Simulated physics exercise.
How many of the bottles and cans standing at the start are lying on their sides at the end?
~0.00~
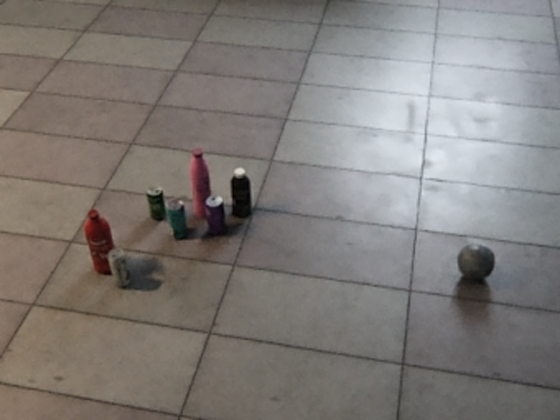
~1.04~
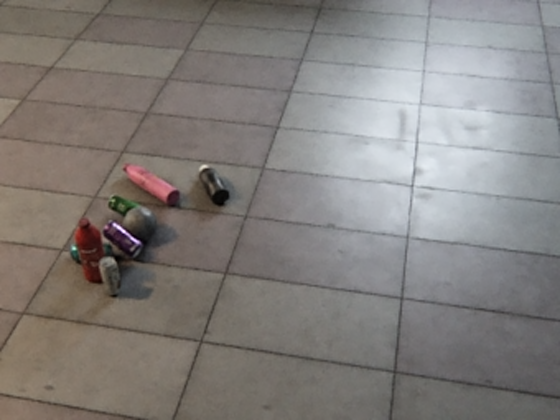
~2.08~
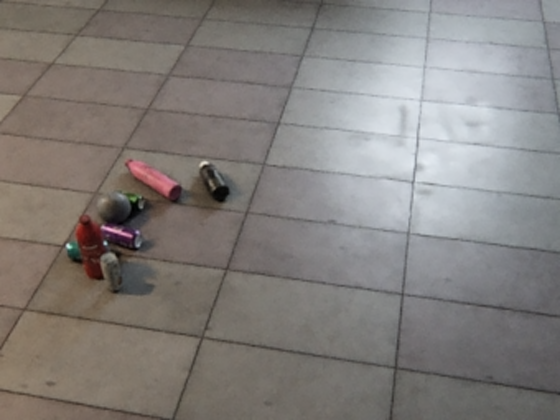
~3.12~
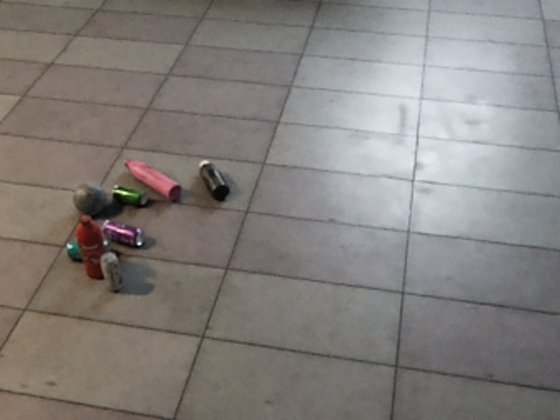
Five of them end up on their sides, namely the pink bottle, the black bottle and the green, purple and turquoise cans.
